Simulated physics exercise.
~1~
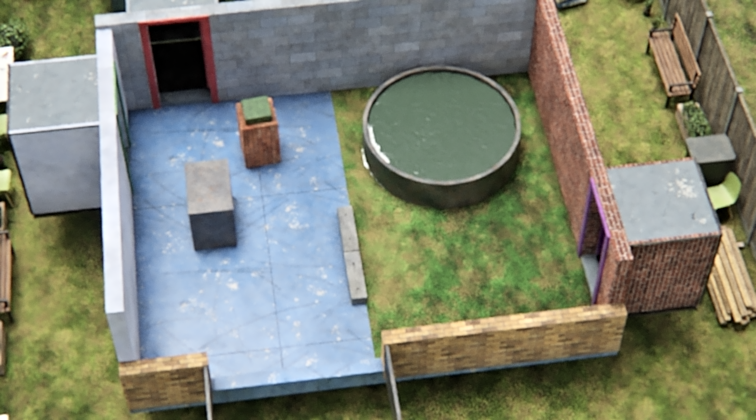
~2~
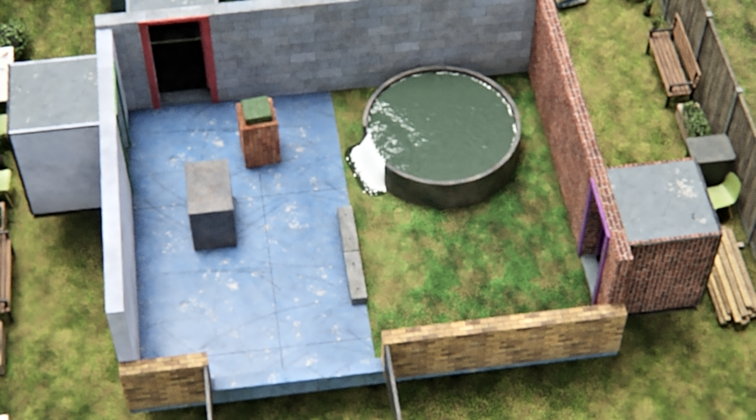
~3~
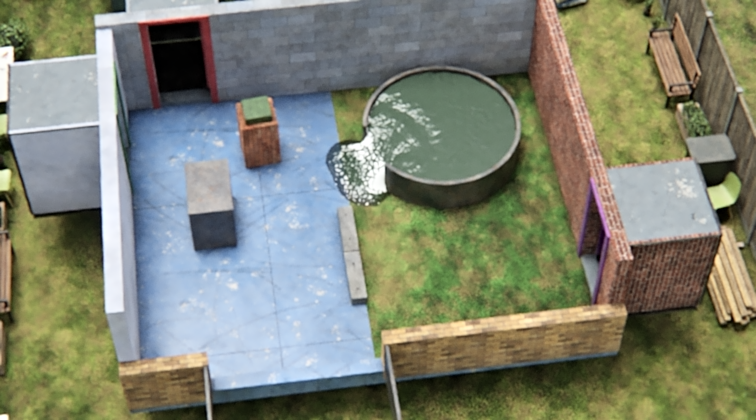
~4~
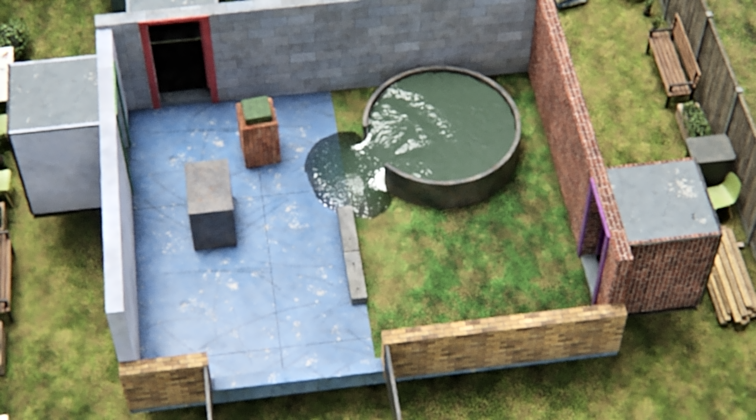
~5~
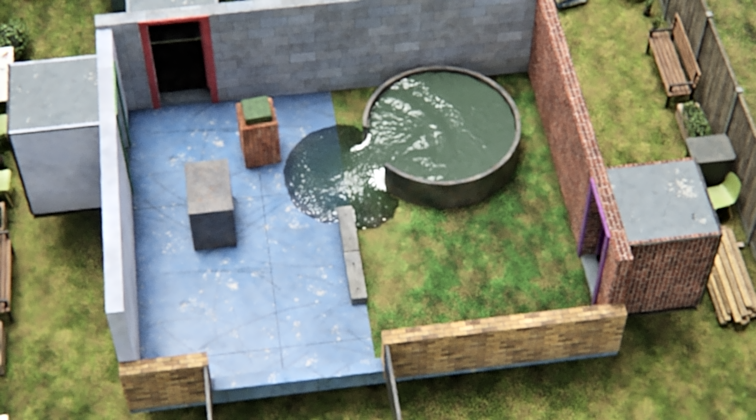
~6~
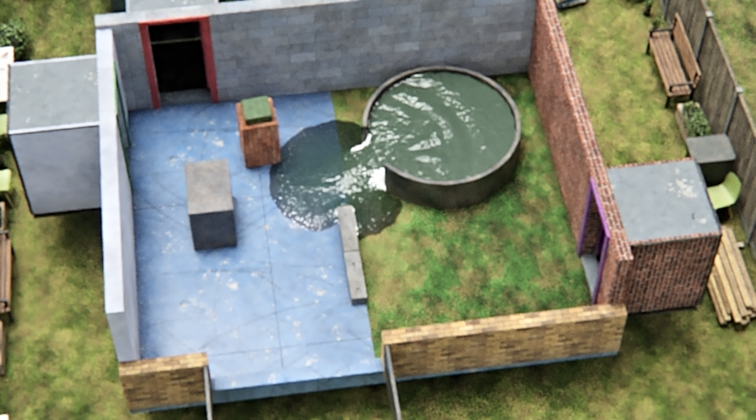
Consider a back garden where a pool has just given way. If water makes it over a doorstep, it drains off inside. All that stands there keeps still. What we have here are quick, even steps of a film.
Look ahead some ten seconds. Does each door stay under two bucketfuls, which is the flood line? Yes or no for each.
Purple door - yes, stays under; green door - no, it floods; red door - yes, stays under.
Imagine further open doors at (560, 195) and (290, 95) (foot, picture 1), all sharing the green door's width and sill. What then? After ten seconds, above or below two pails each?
In turn: Stays under, takes more.
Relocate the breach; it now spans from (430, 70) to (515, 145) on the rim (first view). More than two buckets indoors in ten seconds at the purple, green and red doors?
In order, purple door overshoots the limit, green door remains short of it, red door remains short of it.
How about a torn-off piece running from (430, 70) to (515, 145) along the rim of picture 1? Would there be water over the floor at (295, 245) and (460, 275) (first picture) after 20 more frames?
Well, the first place would be still bare and the second one submerged.
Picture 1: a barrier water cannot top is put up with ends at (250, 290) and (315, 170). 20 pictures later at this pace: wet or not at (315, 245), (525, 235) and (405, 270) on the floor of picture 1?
In that order: Covered, not flooded, awash.
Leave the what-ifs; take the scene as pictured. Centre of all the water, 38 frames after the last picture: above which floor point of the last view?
The water's centre sits above (350, 181).
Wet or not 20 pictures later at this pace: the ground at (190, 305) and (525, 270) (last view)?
Lab note, in the order given: Wet through; unwetted.
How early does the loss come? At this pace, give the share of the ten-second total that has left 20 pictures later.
Approximately 15 in a hundred, I think.
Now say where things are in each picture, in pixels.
In the first frame, the round pool at (441, 126) is whole and still.
In the second frame, water pours out at (373, 162) and has run to (355, 149).
In the third frame, the front is at (331, 156), out from the gap at (373, 164).
In the fourth frame, water pours out at (373, 164) and has run to (316, 150).
In the fifth frame, water pours out at (373, 164) and has run to (293, 194).
In the sixth frame, water pours out at (373, 163) and has run to (275, 193).
A moment on, water covers 20 % of the floor; the purple door not reached, the green door not reached, the red door not reached.
Next, water covers 35 % of the floor; the purple door not reached, the green door under two buckets in, the red door not reached.
Then, water covers 60 % of the floor; the purple door not reached, the green door over two buckets in, the red door wet at the sill, nothing in.
Later, water covers 80 % of the floor; the purple door not reached, the green door far over two buckets in, the red door wet at the sill, nothing in.
In the end, water covers 90 % of the floor; the purple door not reached, the green door far over two buckets in, the red door wet at the sill, nothing in.
